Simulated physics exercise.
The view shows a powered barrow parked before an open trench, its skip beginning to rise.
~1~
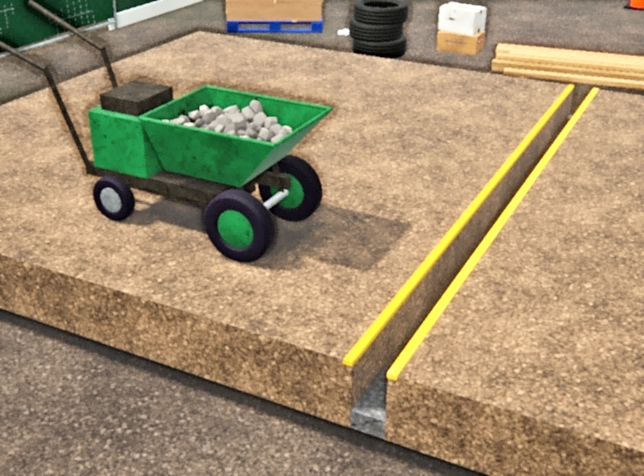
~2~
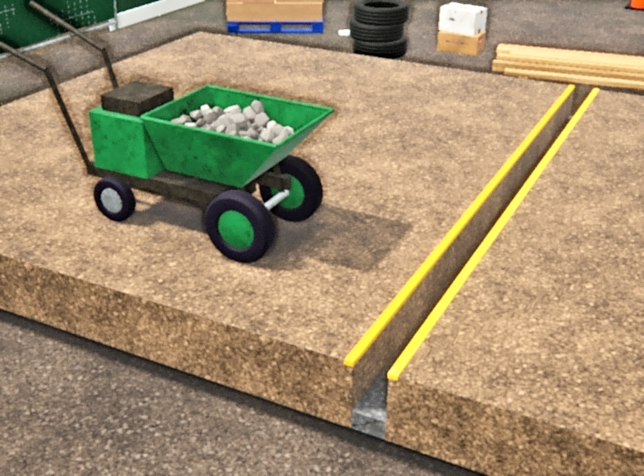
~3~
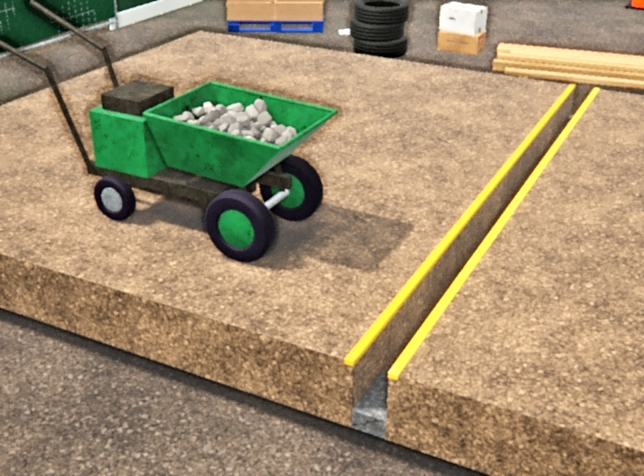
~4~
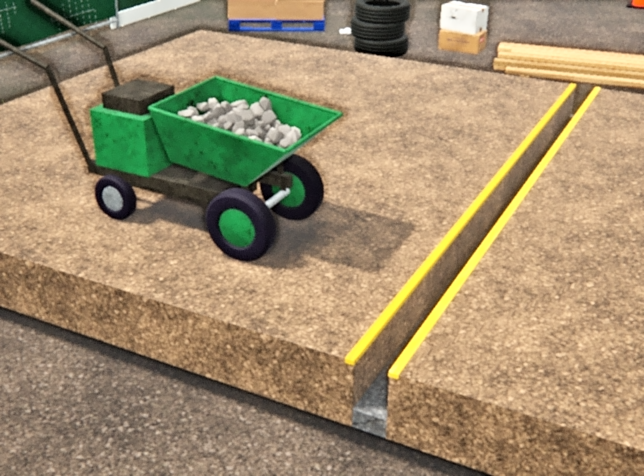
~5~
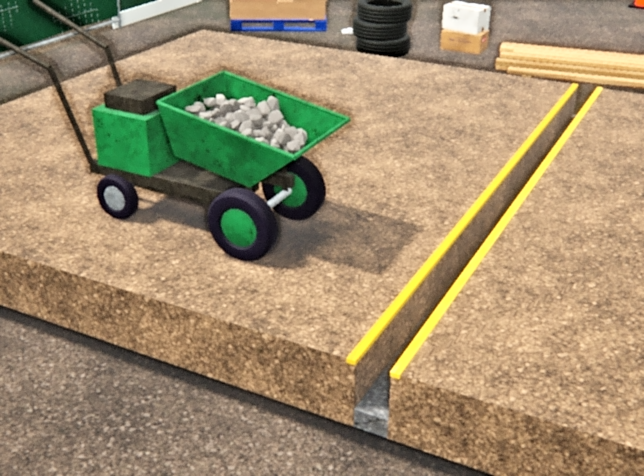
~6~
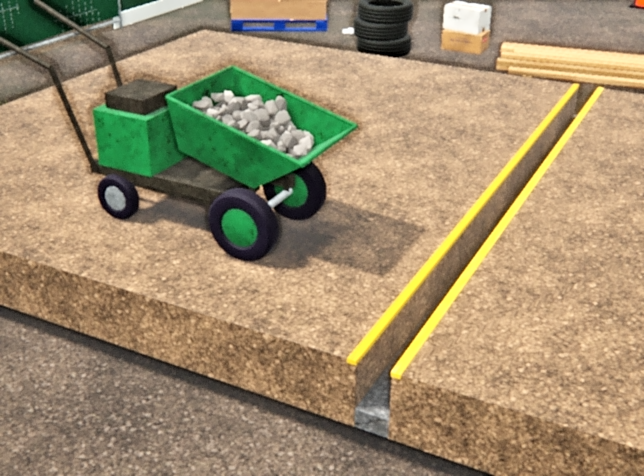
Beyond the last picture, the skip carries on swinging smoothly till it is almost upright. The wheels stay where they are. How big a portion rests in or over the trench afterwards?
A minority of it.
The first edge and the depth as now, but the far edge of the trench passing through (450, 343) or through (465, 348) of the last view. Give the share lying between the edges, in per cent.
Roughly 20 per cent, then roughly 20 per cent.
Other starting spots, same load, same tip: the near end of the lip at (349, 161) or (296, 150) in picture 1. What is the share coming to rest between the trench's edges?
The first stop gives 70 per cent; the second gives 30 per cent.
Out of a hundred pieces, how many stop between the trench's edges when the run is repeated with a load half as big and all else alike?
About 10 %.
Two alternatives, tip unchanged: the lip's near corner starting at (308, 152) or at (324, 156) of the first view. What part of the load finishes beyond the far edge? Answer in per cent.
Try 1: 10 %. Try 2: 10 %.
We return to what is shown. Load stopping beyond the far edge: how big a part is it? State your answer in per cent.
My estimate is around 0 percent.
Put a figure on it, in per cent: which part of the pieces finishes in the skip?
Share in the skip: Around 35 %.
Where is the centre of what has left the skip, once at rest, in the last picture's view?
Roughly pixel (403, 270).
Soon, skip tipped steeply; all in the skip.
A while on, skip tipped right over; most in the skip; a small part short of the trench; a stray few falling.
Towards the end, skip tipped right over; about a third in the skip; about half short of the trench; about a quarter in or heaped over the trench; a stray few beyond it.
Finally, skip tipped right over; about a third in the skip; about half short of the trench; about a quarter in or heaped over the trench; a stray few beyond it.
